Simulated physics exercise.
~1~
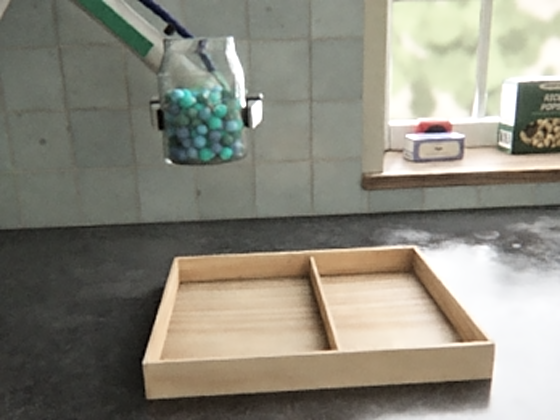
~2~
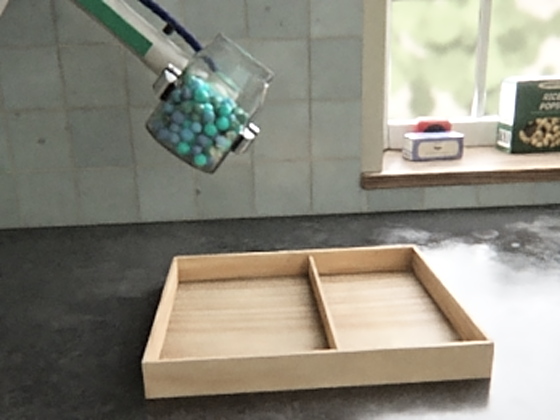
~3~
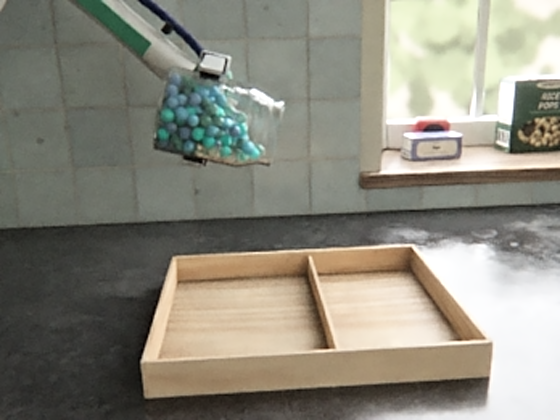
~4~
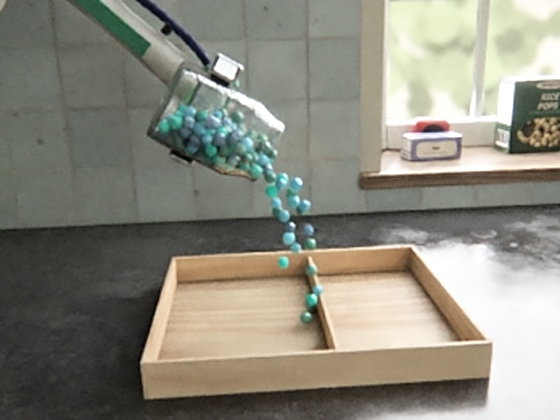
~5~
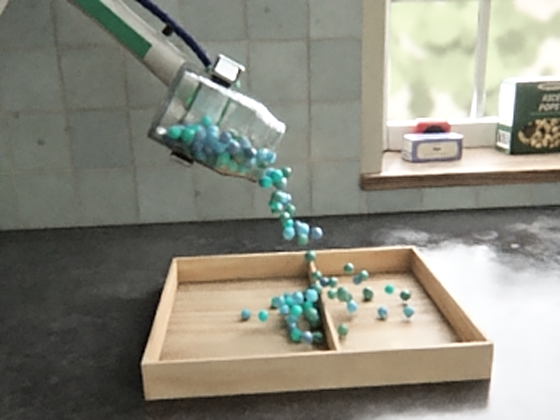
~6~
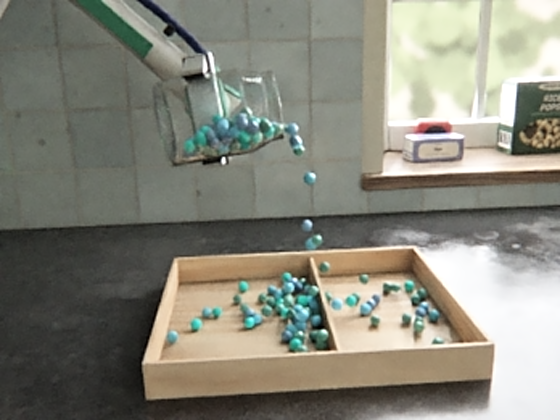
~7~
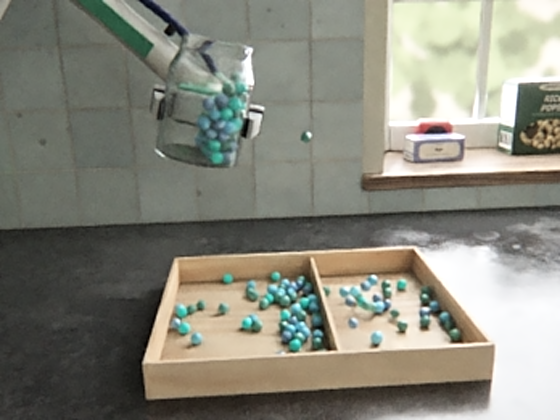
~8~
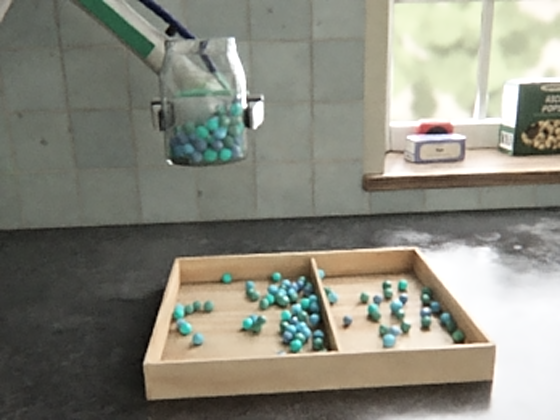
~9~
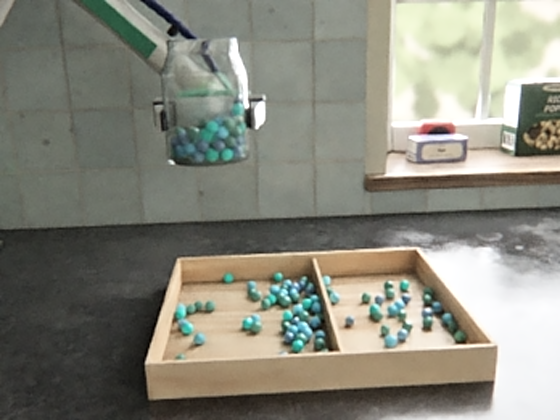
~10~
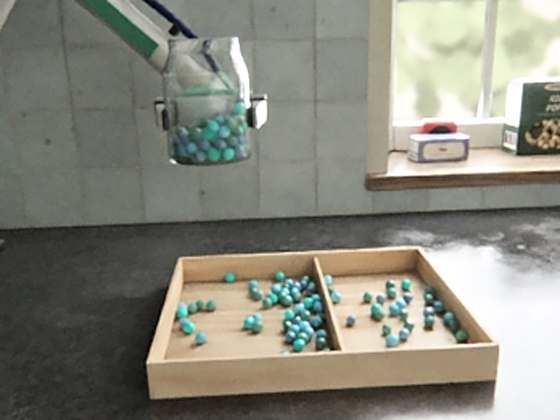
On a dark countertop before a grey tiled wall and a bright window, a robot arm holds a glass jar of teal, green and blue balls above a shallow wooden tray split by a divider. The arm tips the jar to the right until its mouth points downward. Balls stream out onto the divider and scatter into both compartments, with more gathering on the left. The arm then swings the jar back upright as the last few drop. It ends held still, partly full, while the spilled balls rest across both sides of the tray.
